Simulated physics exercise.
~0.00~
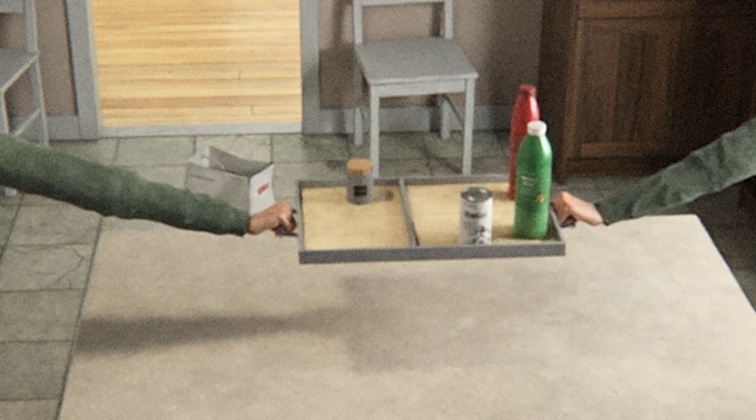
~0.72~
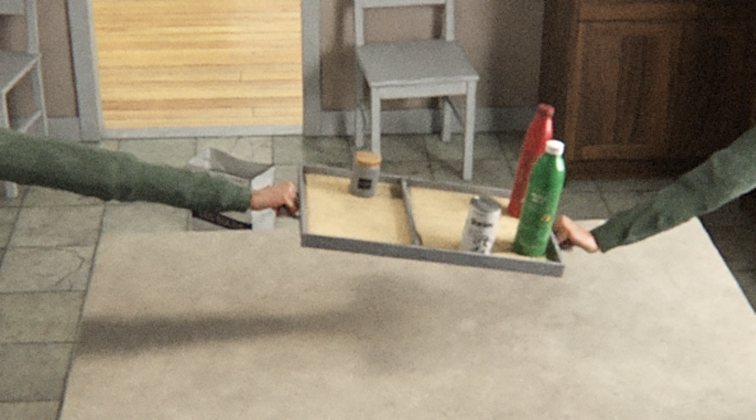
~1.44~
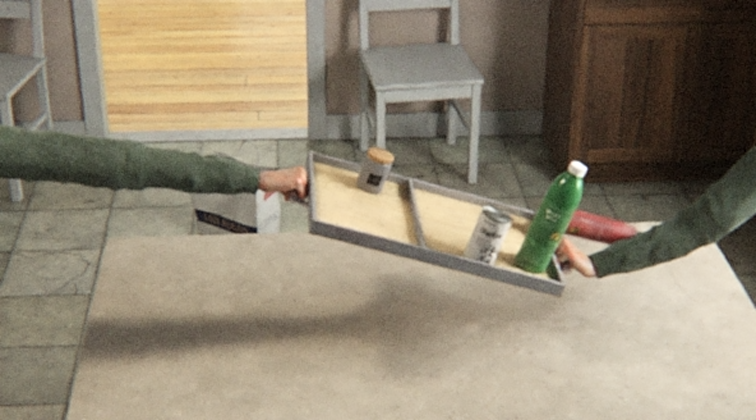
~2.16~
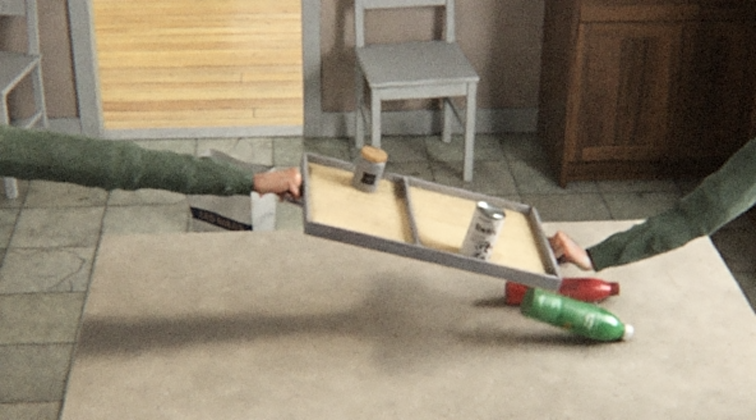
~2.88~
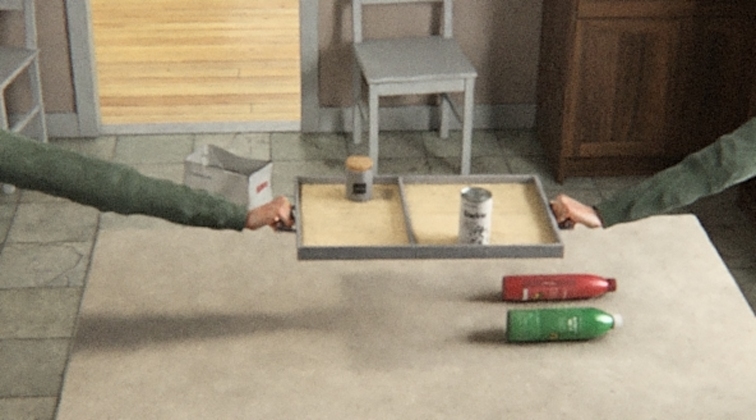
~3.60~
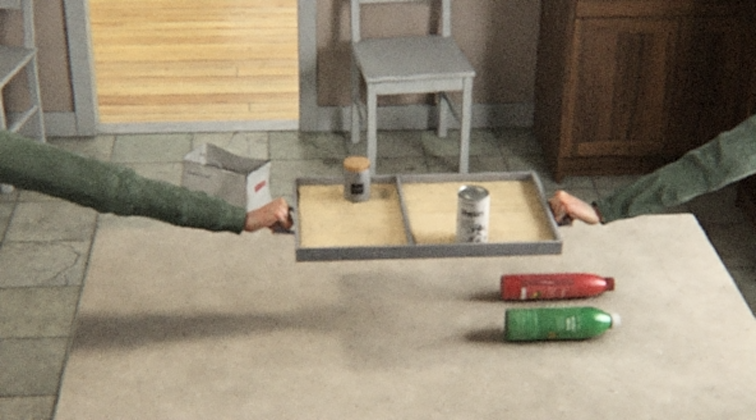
In a kitchen, two hands hold a tray above a table and tip its right side down, sending a red bottle and a green bottle off onto the tabletop, then level it; the bottles lie on their sides while the grey jar and white tin stand on the tray.
